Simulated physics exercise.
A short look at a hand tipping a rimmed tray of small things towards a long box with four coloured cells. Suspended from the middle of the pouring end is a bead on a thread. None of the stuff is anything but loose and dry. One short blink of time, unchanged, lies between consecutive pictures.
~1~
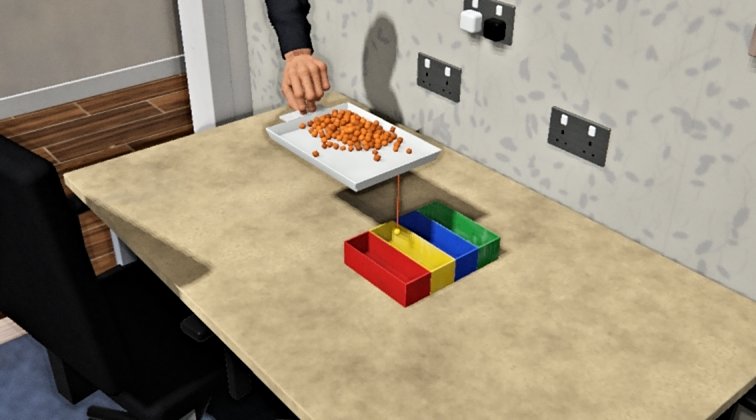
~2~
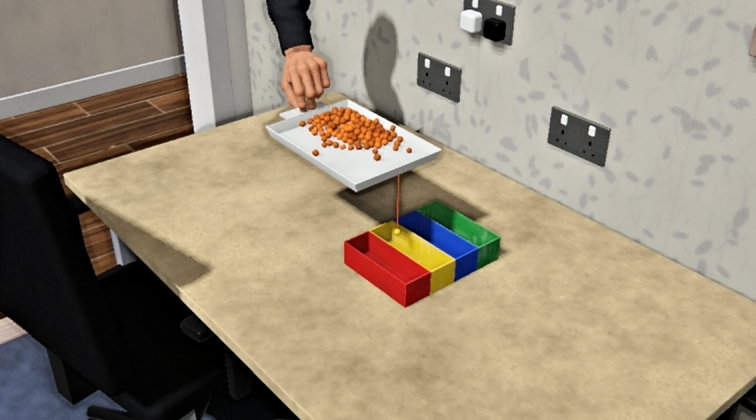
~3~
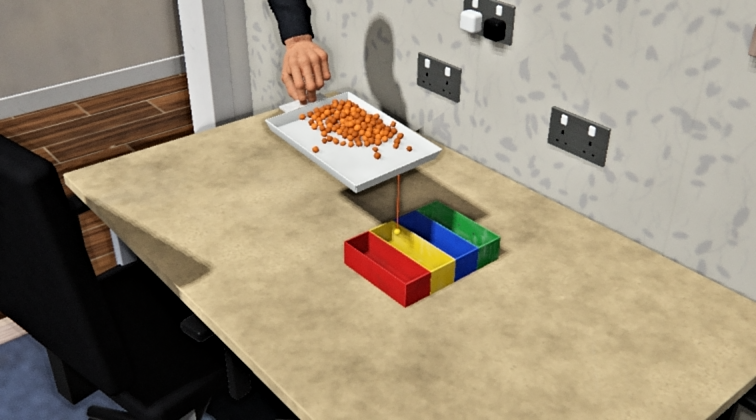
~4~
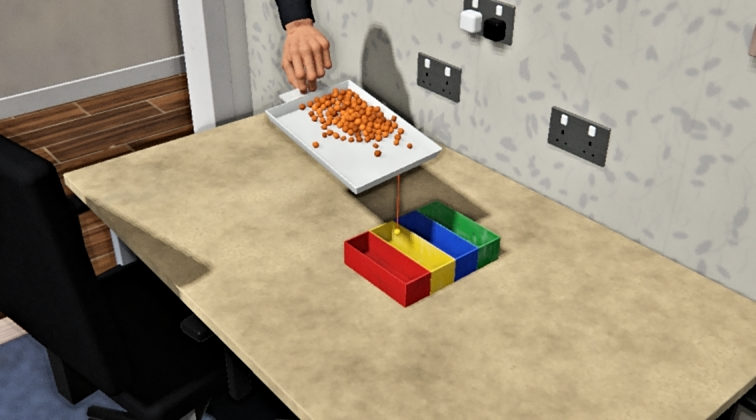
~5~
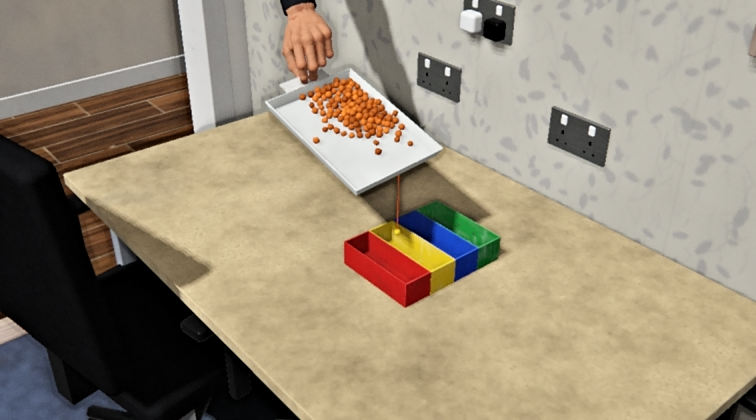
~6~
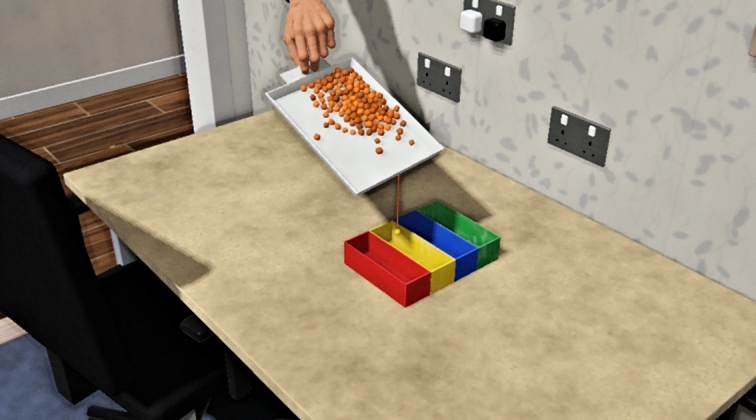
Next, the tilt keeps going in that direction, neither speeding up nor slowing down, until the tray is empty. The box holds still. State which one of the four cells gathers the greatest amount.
It is the red cell.
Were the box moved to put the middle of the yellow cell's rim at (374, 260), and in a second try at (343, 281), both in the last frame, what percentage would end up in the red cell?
Around 30 and around 0 per cent, in that order.
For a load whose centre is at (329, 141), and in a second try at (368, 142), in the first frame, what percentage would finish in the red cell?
About 30 %, then about 30 %.
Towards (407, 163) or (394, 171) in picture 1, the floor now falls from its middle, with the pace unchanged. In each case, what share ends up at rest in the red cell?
About 0 and 20 per cent.
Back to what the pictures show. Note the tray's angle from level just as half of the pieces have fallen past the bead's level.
Roughly 95 degrees of tilt.
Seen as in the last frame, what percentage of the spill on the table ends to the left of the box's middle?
Close to 90 %.
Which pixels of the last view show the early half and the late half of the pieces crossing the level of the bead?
Earlier half at (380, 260), later half at (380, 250).
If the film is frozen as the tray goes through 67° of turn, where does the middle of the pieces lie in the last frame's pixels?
In the last view, the load is centred close to (379, 177).
Soon, tray tipped steeply; most on the tray; about a quarter falling or outside the box.
A while on, tray tipped past a quarter turn; a small part on the tray; about a quarter in the red cell; a small part in the yellow cell; about two thirds falling or outside the box.
Towards the end, tray tipped past a quarter turn; about a third in the red cell; a small part in the yellow cell; about half falling or outside the box.
Finally, tray tipped past a quarter turn; about a third in the red cell; a small part in the yellow cell; none in the blue cell; none in the green cell; about half outside the box.
